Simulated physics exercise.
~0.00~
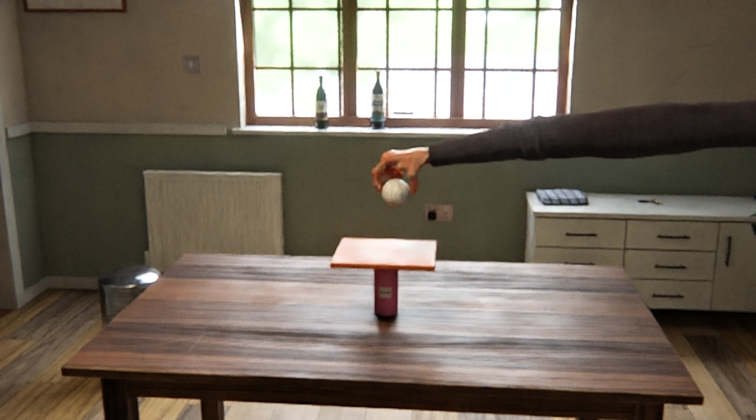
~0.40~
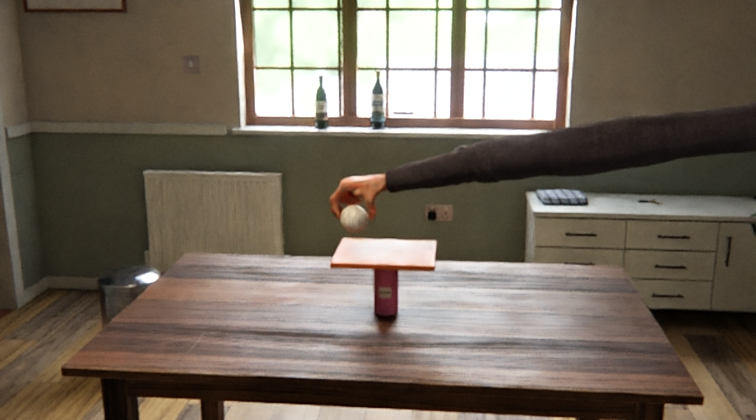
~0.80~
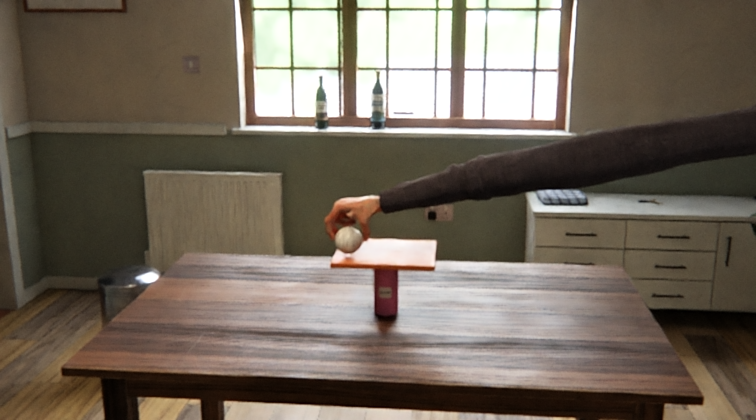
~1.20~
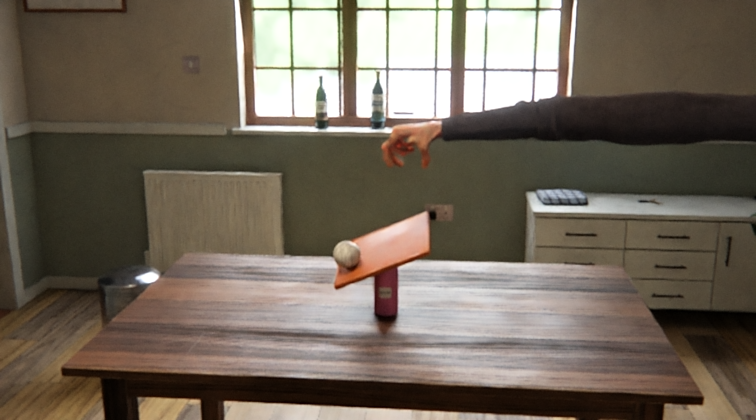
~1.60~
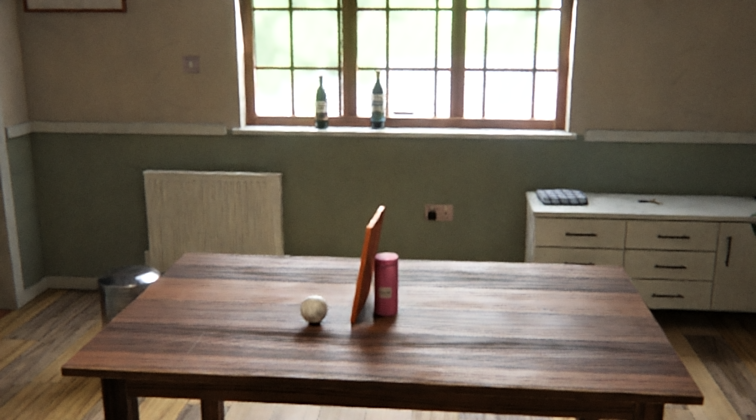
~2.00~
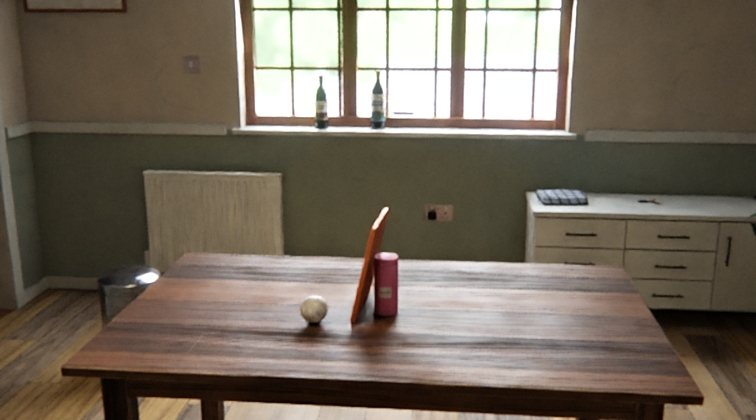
An arm in a dark sleeve reaches in from the right over a dark wooden table, seen from the front in a room with a window, two green bottles on its sill and white drawers at right. On the table, a flat orange lid lies balanced on an upright pink jar. The hand carries a whitish onion leftward and lowers it onto the lid's left edge. It lets go and draws back, and the lid tips down to the left with the onion. Both drop to the table, the onion resting at left and the lid leaning steeply against the still-standing jar.
